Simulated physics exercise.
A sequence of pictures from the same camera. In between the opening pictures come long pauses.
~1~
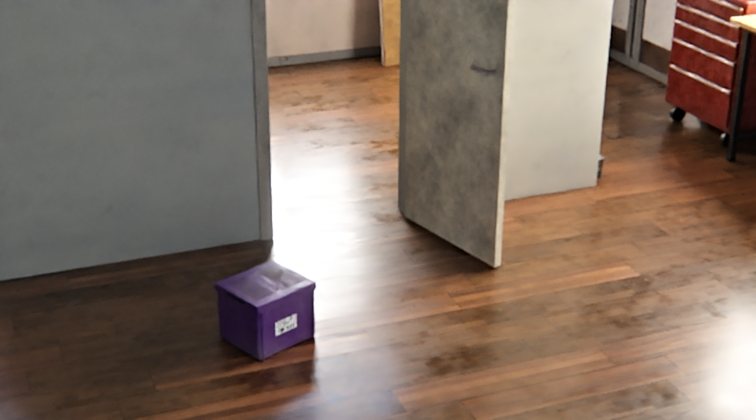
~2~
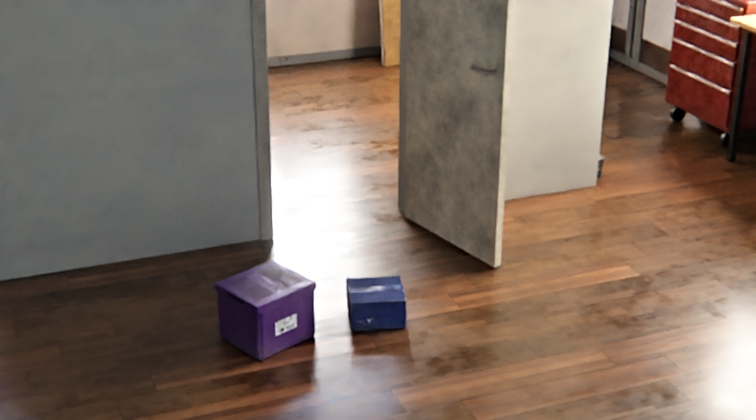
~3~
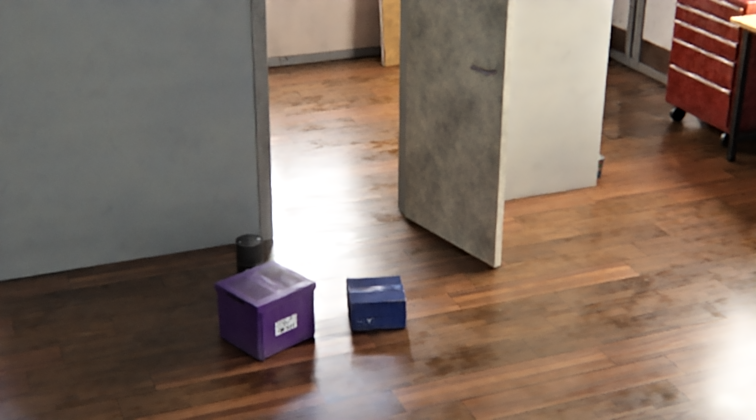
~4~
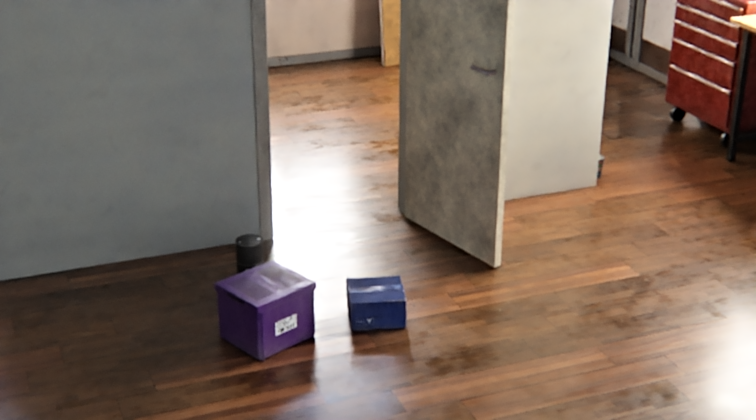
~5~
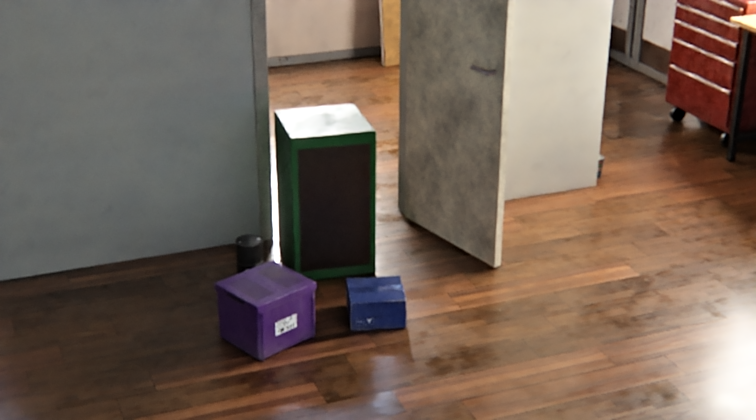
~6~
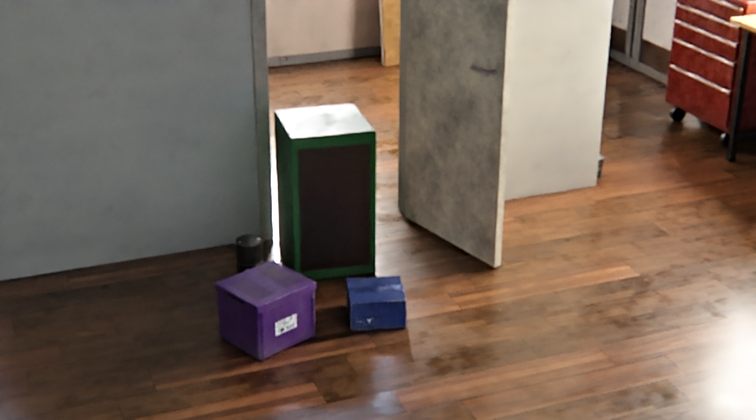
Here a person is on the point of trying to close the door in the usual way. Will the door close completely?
No.
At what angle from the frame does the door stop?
Open angle: About 55°.
Then, 0.40 s on from there, door 95° open.
Then, 0.60 s on from there, door 82° open.
Then, 0.80 s on from there, door 68° open.
Then, 1.00 s on from there, door 55° open.
In the end, door 55° open; all 4 unmoved. At the end, from the last picture's camera, green appliance near (323, 192).
